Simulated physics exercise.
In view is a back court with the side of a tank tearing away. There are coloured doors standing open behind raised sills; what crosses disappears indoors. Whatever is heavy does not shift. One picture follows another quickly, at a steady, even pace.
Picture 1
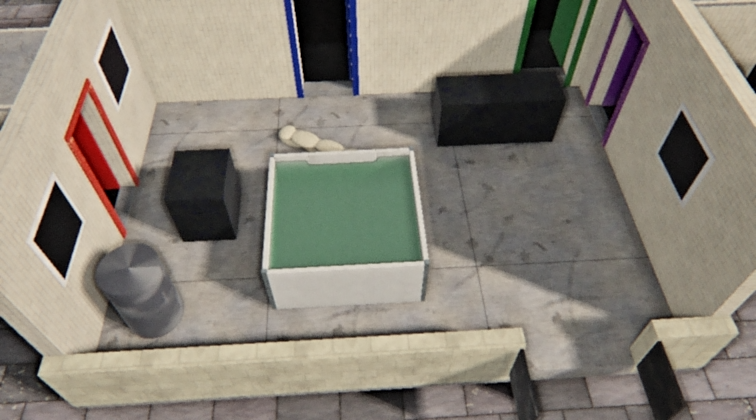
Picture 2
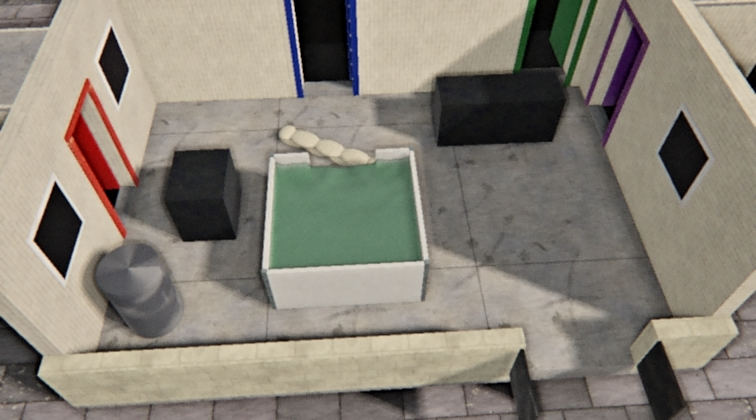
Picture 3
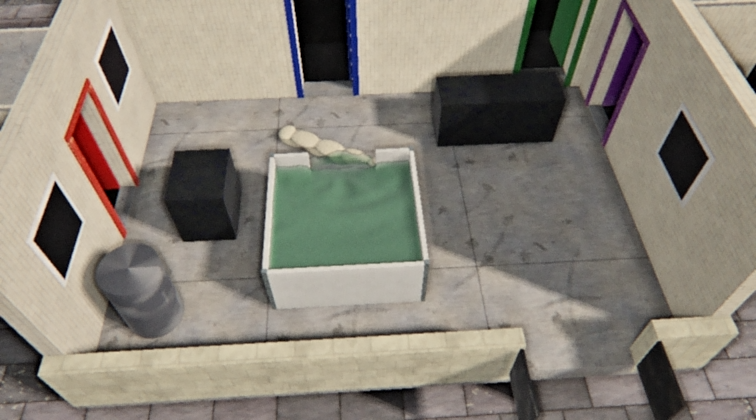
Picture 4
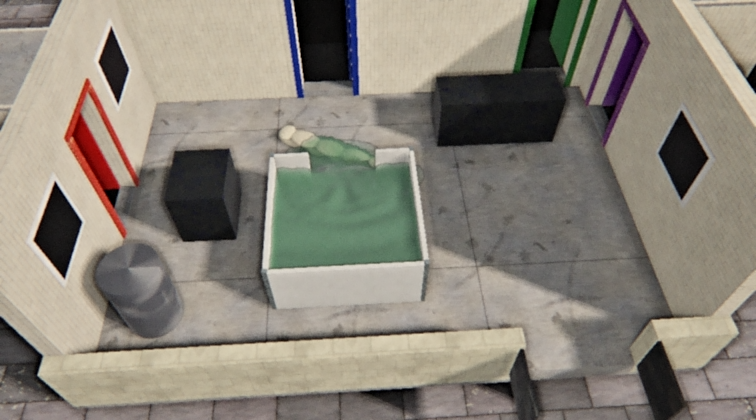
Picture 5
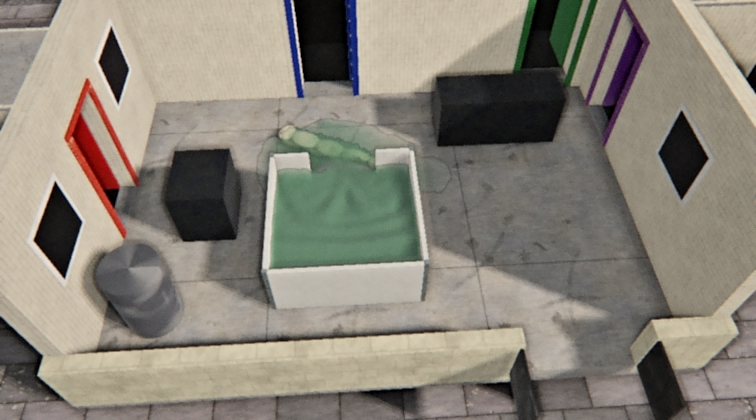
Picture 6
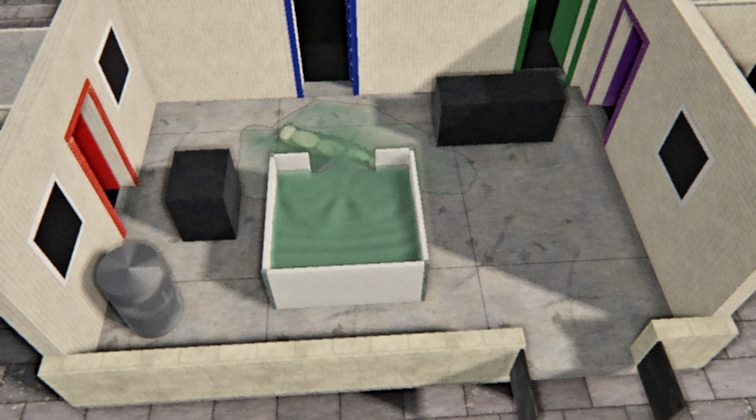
A walled back court with a grey paved floor is seen from high above one side, the view staying still. A white tank of green water sits mid-court between dark blocks, with a grey drum at left, a pale lumpy object behind, and red, blue, green and purple doorways around. The tank's far side opens in a gap, and rippling water pours through, covers the pale object and spreads across the floor.
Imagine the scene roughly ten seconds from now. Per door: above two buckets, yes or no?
Green door no. Red door yes. Purple door yes. Blue door yes.
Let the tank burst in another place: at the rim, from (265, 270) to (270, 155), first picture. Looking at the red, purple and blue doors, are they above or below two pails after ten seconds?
Observed - red runs over the limit, purple runs over the limit, blue keeps within bounds.
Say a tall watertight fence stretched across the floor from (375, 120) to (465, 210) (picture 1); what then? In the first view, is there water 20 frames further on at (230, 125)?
My call for that point: Waterlogged.
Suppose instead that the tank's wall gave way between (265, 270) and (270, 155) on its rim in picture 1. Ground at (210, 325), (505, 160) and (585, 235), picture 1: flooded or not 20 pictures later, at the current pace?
Sequence: Wetted / spared / spared.
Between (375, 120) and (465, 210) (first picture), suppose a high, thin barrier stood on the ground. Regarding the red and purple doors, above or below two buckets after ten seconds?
Lab note: Red door crosses the line; purple door doesn't reach it.
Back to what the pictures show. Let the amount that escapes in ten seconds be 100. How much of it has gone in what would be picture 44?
Around 45 per cent.
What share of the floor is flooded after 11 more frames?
Roughly 45 %.
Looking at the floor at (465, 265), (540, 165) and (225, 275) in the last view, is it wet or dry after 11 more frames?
Result, in that order: Not wetted / wetted / not wetted.
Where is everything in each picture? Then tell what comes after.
In the first picture, still water in the water tank at (344, 209).
In the second picture, water pours out on the water tank's far side and has run to a hidden place.
In the third picture, the front is at a hidden place, out from the gap on the water tank's far side.
In the fourth picture, water pours out on the water tank's far side and has run to (292, 151).
In the fifth picture, water pours out on the water tank's far side and has run to (267, 144).
In the sixth picture, the front is at (247, 130), out from the gap on the water tank's far side.
A moment on, water covers 35 % of the floor; the green door not reached, the red door not reached, the purple door not reached, the blue door over two buckets in.
Next, water covers 45 % of the floor; the green door wet at the sill, nothing in, the red door wet at the sill, nothing in, the purple door not reached, the blue door far over two buckets in.
Then, water covers 55 % of the floor; the green door wet at the sill, nothing in, the red door over two buckets in, the purple door under two buckets in, the blue door far over two buckets in.
Later, water covers 75 % of the floor; the green door wet at the sill, nothing in, the red door far over two buckets in, the purple door over two buckets in, the blue door far over two buckets in.
In the end, water covers 95 % of the floor; the green door wet at the sill, nothing in, the red door far over two buckets in, the purple door over two buckets in, the blue door far over two buckets in.
